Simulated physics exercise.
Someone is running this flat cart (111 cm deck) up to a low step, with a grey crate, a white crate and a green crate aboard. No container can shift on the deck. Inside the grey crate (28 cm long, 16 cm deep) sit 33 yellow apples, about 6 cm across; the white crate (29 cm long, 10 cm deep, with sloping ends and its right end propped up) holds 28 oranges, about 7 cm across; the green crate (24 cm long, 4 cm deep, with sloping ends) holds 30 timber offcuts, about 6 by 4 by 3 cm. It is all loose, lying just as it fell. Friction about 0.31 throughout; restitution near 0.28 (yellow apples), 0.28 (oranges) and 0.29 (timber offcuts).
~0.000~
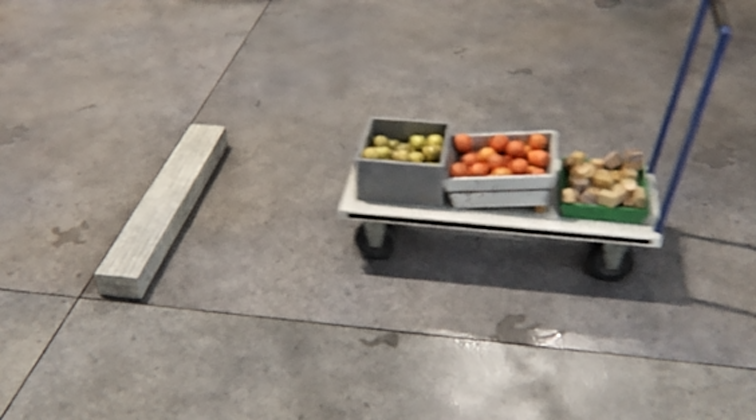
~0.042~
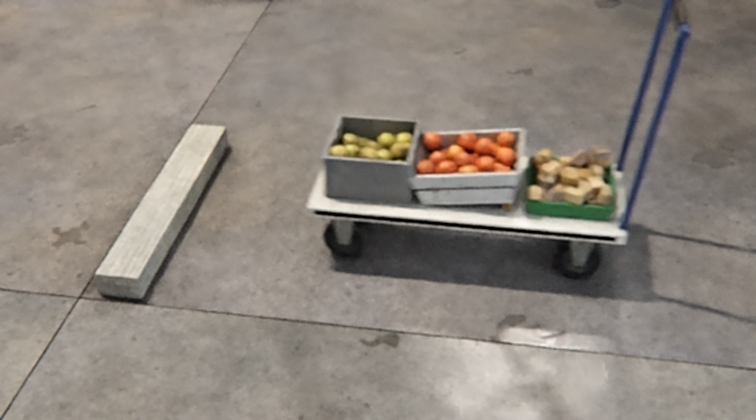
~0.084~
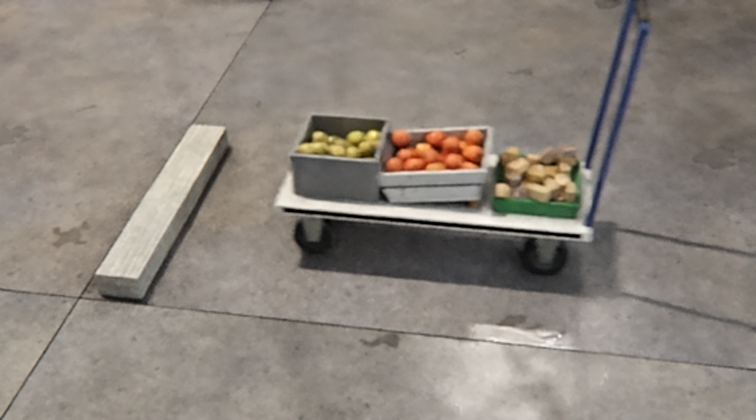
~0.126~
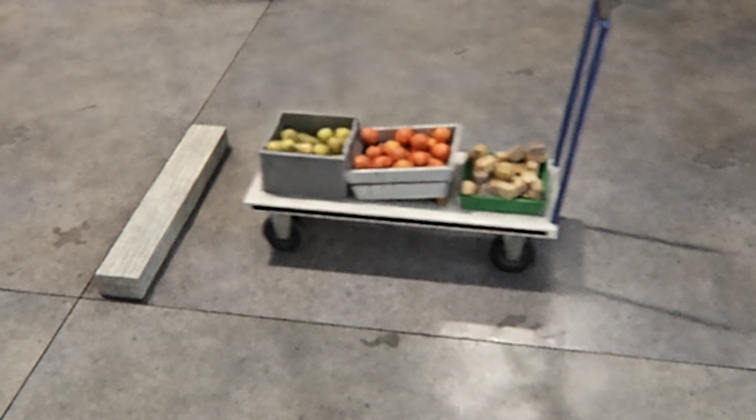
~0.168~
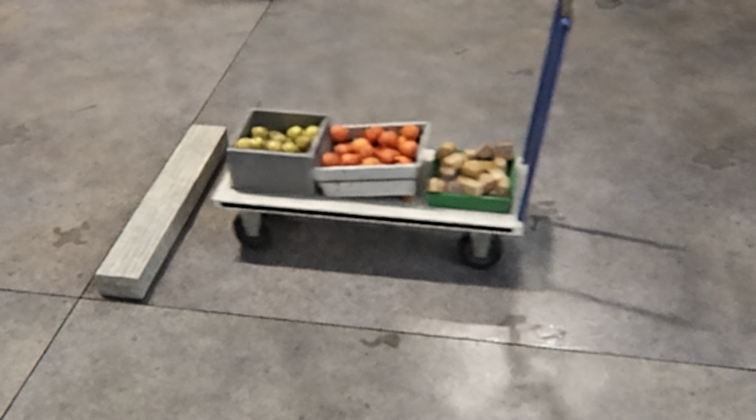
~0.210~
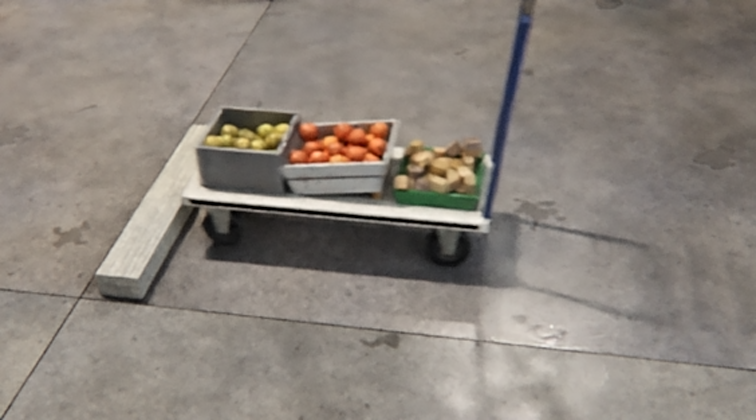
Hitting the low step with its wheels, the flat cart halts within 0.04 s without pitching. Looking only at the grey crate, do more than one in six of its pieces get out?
No.
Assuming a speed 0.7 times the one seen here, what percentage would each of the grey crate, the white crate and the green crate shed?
In that case grey crate 0, white crate 0, green crate 20 per cent.
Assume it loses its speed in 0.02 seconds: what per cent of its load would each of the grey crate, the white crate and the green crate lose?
In that case grey crate 0, white crate 20 and green crate 40 per cent.
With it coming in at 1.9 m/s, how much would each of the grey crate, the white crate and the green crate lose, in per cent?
Grey crate 0 %, white crate 0 %, green crate 30 %.
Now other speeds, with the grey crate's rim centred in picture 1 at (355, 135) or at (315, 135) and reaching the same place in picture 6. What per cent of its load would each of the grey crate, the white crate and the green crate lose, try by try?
Grey crate 0 and 0, white crate 0 and 0, green crate 20 and 20 per cent.
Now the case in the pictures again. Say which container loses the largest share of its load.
The green crate.
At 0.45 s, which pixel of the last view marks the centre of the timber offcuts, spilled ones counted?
Near (392, 166).
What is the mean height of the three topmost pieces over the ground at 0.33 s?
44 cm.
After 0.23 s, impact.
After 0.33 s, 0 of 33 out of the grey crate, 0 of 28 out of the white crate and 4 of 30 out of the green crate.
After 0.45 s, 0 of 33 out of the grey crate, 2 of 28 out of the white crate and 10 of 30 out of the green crate.
After 0.68 s, 0 of 33 out of the grey crate, 4 of 28 out of the white crate and 11 of 30 out of the green crate.
Final count (at 1.18 s), 0 of 33 out of the grey crate, 4 of 28 out of the white crate and 13 of 30 out of the green crate. Asked share, 0 of 33, 0 per cent.
